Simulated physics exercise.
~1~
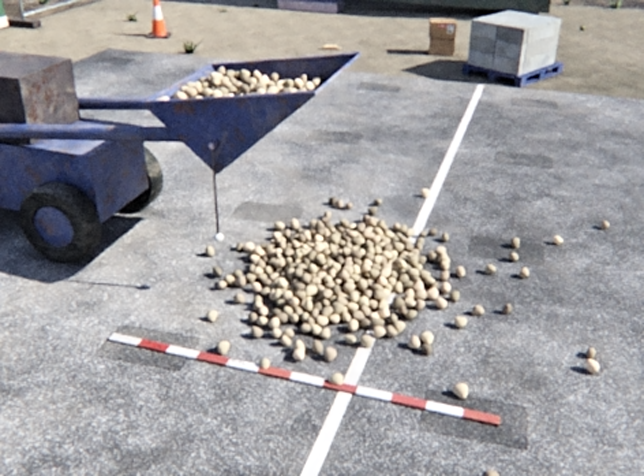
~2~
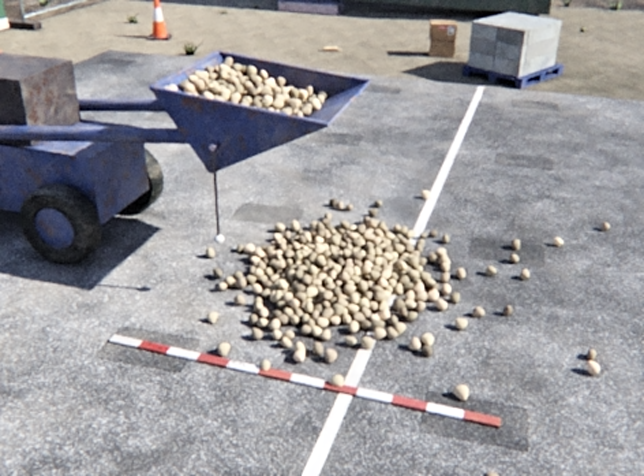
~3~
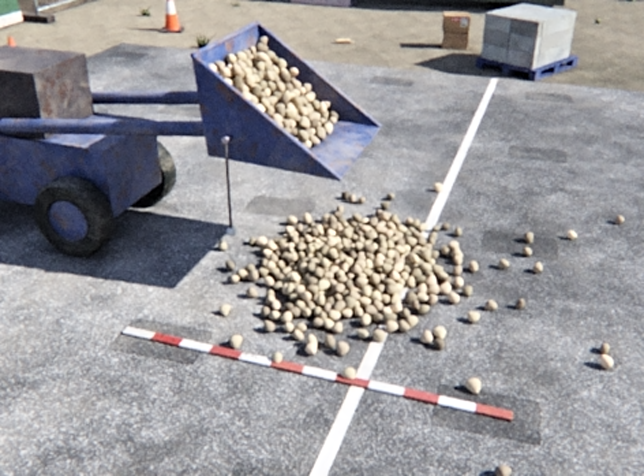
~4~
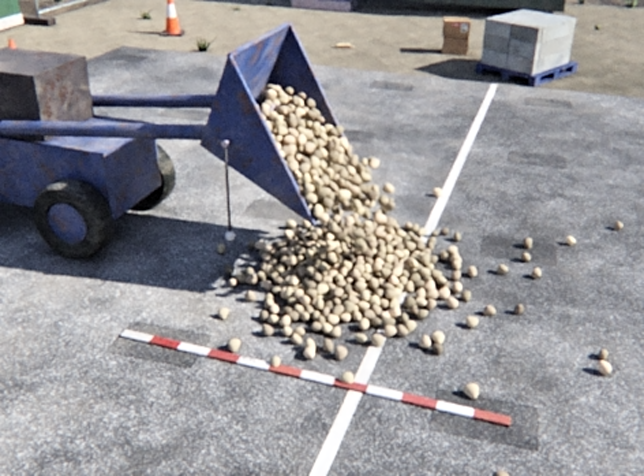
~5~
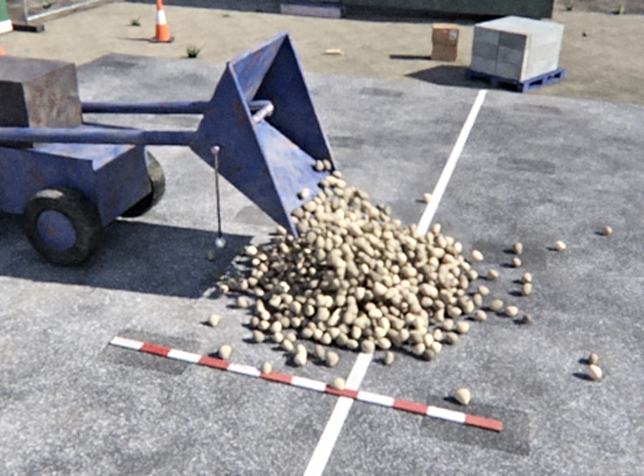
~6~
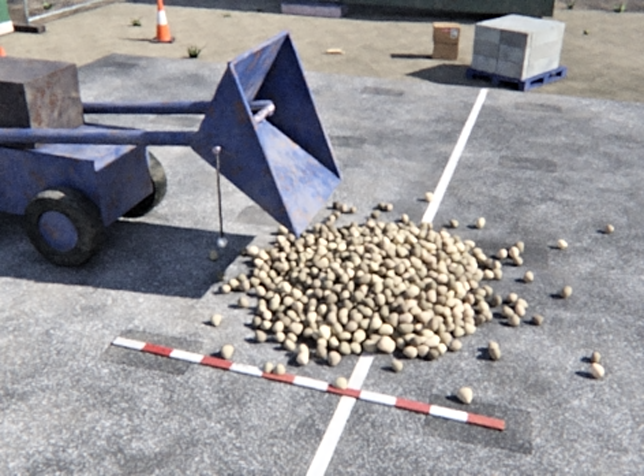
The clip shows a blue loader raising and tipping its bucket of round, pale stones over a loose heap on paved ground; the stones pour out, spreading the heap farther right across a white line, and the emptied bucket stays tilted above the enlarged pile.
